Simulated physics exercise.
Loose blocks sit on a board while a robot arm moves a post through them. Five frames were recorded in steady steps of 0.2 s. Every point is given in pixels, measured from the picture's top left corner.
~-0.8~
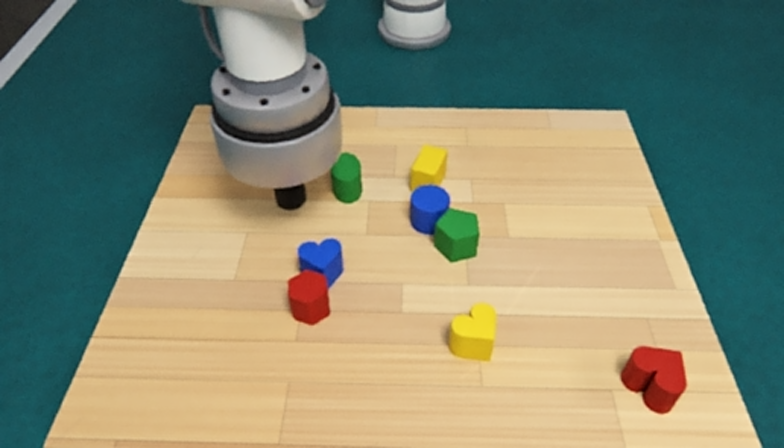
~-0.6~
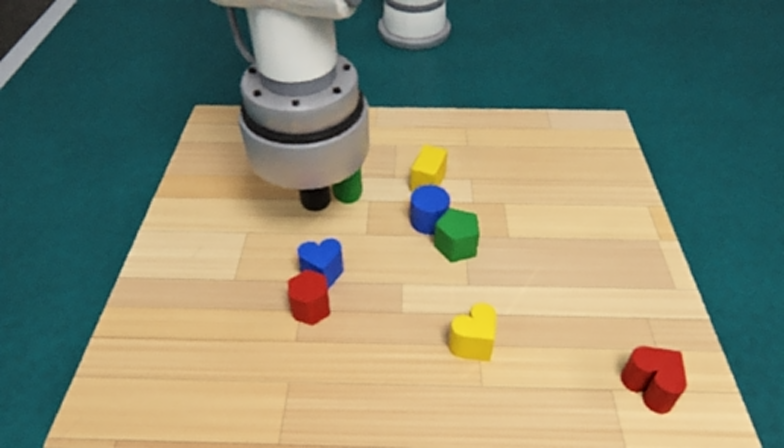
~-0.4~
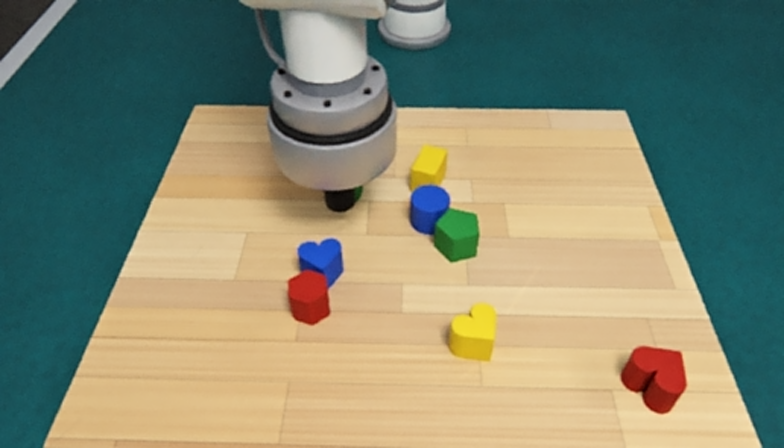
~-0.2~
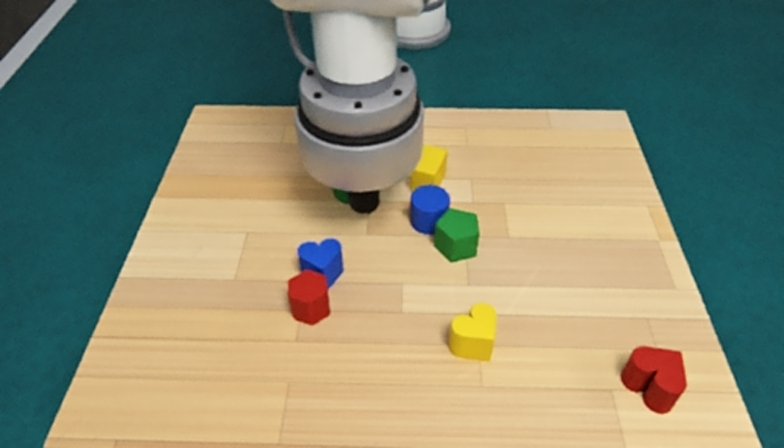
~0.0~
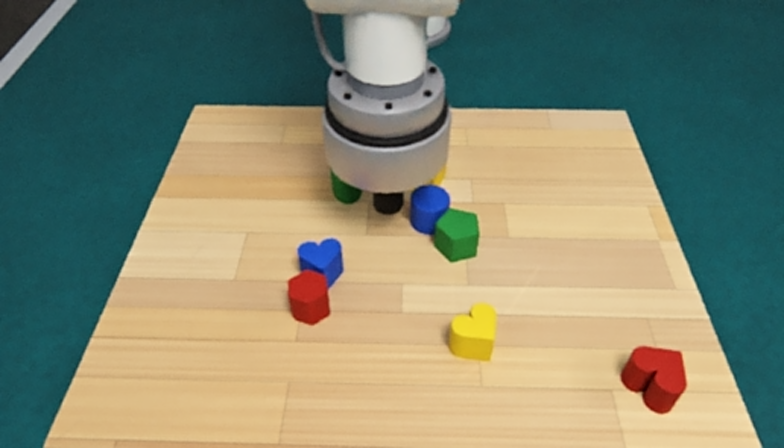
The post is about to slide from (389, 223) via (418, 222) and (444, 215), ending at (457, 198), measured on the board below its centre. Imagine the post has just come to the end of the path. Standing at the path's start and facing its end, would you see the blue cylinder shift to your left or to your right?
Slides right.
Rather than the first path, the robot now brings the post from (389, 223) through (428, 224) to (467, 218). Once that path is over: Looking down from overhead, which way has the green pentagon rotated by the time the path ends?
Prediction: Clockwise.
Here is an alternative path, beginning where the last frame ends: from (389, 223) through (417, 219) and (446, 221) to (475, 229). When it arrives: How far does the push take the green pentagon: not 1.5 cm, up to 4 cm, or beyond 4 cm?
Result: 1.5-4 cm.
On the path given first. Halfway along, post at (434, 203); blue cylinder at (469, 194); green pentagon at (469, 223), turned 40° clockwise.
At the end, post at (458, 180); yellow rectangle unmoved; blue cylinder at (491, 186); green pentagon at (469, 223), turned 40° clockwise.
